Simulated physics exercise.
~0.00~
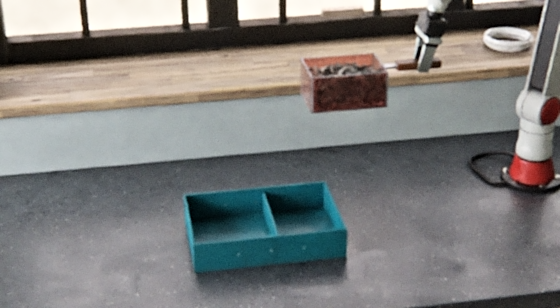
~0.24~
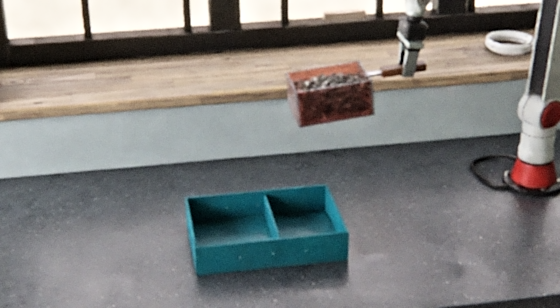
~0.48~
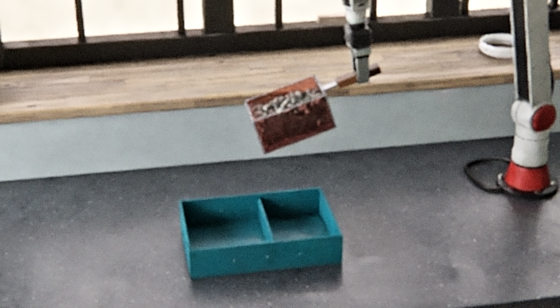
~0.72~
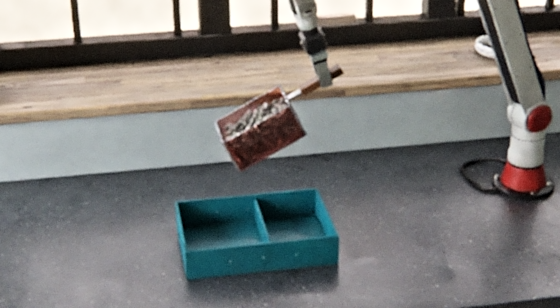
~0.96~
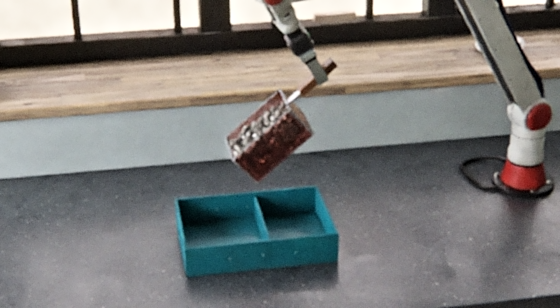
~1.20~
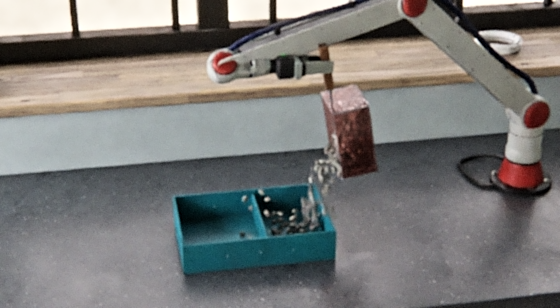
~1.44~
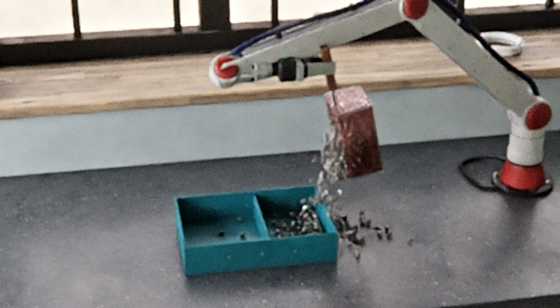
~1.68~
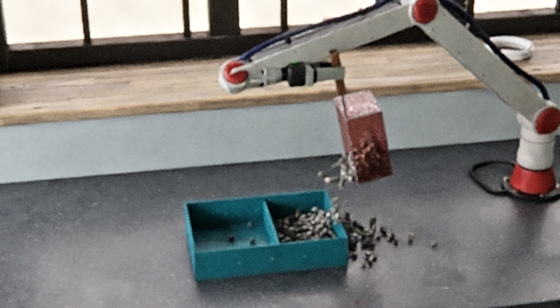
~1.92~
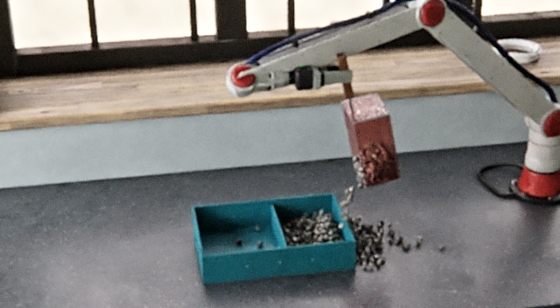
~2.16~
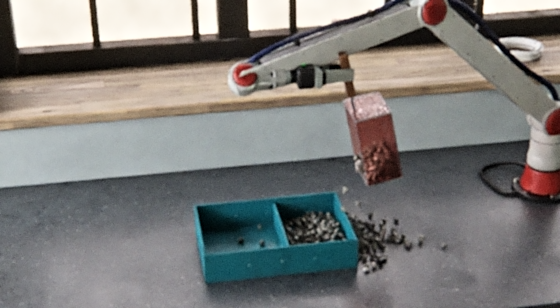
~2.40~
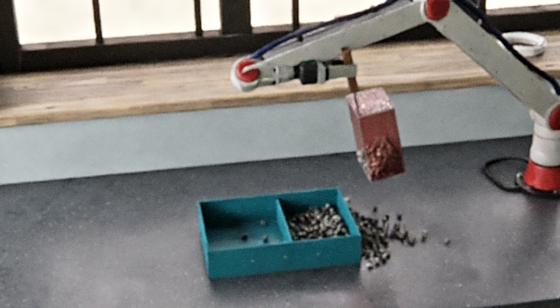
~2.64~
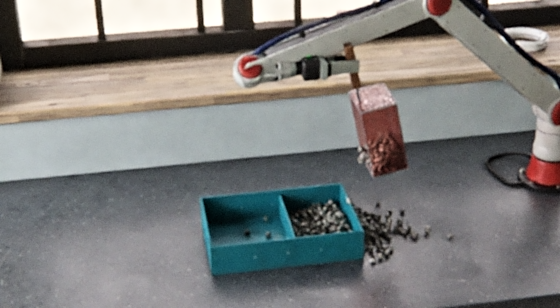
A robot arm carried a reddish box of small pebbles left and down over a teal divided tray, then tipped it steeply, pouring many into the right compartment while others spilled onto the dark table, and some pebbles stayed in the tilted box.
